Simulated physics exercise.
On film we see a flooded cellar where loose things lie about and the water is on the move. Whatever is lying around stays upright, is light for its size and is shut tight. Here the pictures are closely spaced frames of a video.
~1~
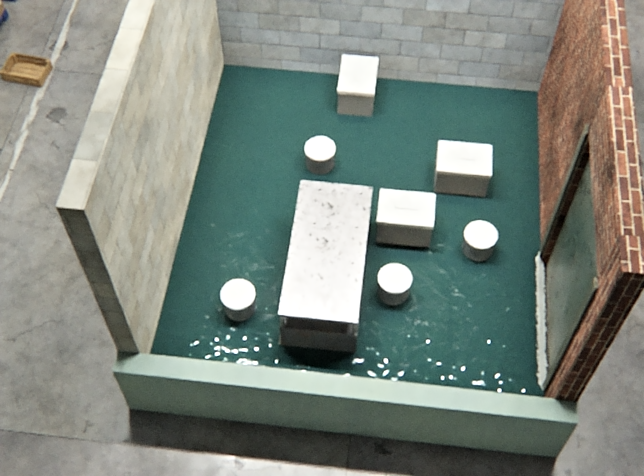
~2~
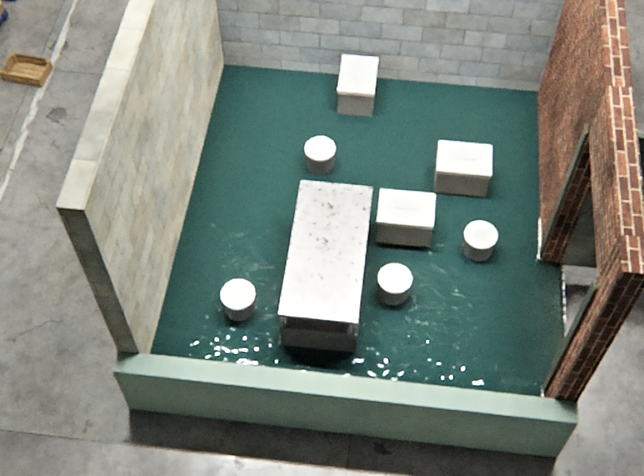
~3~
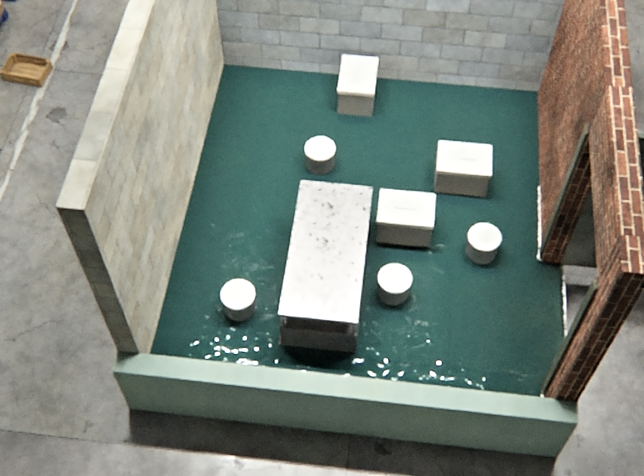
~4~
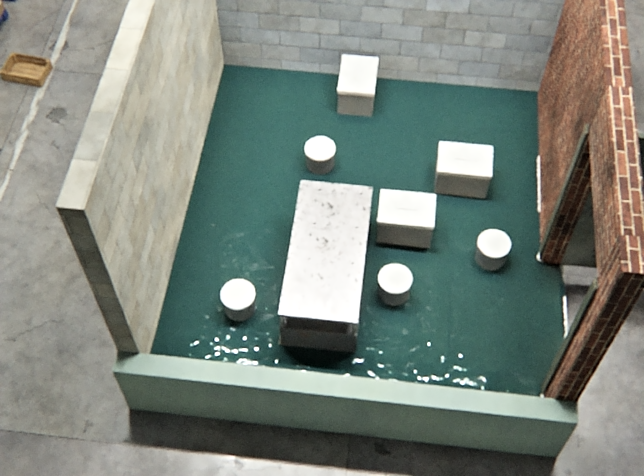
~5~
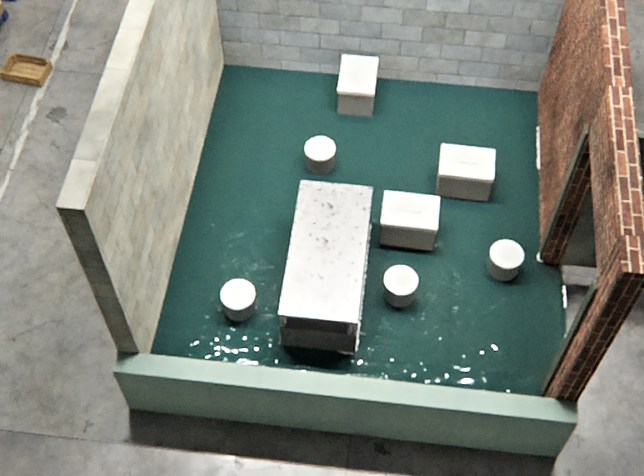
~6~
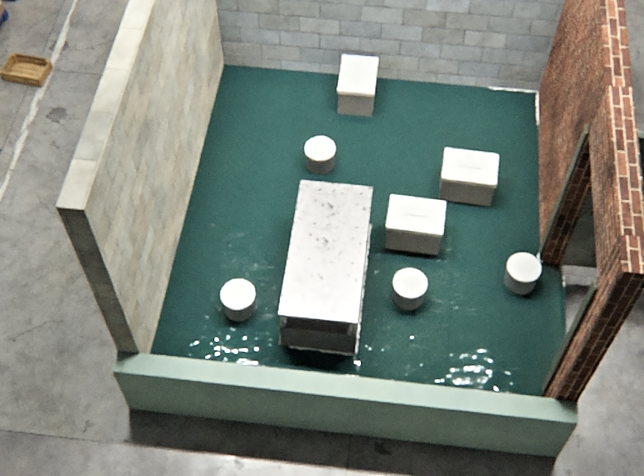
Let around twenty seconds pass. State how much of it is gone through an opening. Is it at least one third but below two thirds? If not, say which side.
The portion will probably reach two thirds or more.
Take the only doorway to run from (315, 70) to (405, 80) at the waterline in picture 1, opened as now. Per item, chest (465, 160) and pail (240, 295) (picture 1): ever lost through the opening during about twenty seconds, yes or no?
In that order: Escapes, never escapes.
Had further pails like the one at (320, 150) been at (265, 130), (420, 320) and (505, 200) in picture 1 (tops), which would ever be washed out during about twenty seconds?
In order: Never exits; exits; exits.
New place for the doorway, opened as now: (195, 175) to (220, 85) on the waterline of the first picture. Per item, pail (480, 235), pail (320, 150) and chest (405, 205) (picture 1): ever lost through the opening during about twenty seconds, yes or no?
Going through them in sequence: Trapped, then gets out, then gets out.
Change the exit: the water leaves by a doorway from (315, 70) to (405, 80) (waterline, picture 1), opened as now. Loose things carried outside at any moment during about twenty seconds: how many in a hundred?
Roughly 60 in a hundred.
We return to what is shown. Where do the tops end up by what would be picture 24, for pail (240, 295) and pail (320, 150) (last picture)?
Estimated positions: (299, 360); (460, 233).
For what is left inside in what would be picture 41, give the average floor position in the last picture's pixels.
I'd put it roughly at (451, 266).
A moment on, 1 of 7 are out; 6 afloat.
Next, 4 of 7 are out; 3 afloat.
Later, 5 of 7 are out; 2 afloat.
In the end, 5 of 7 are out; 1 afloat.
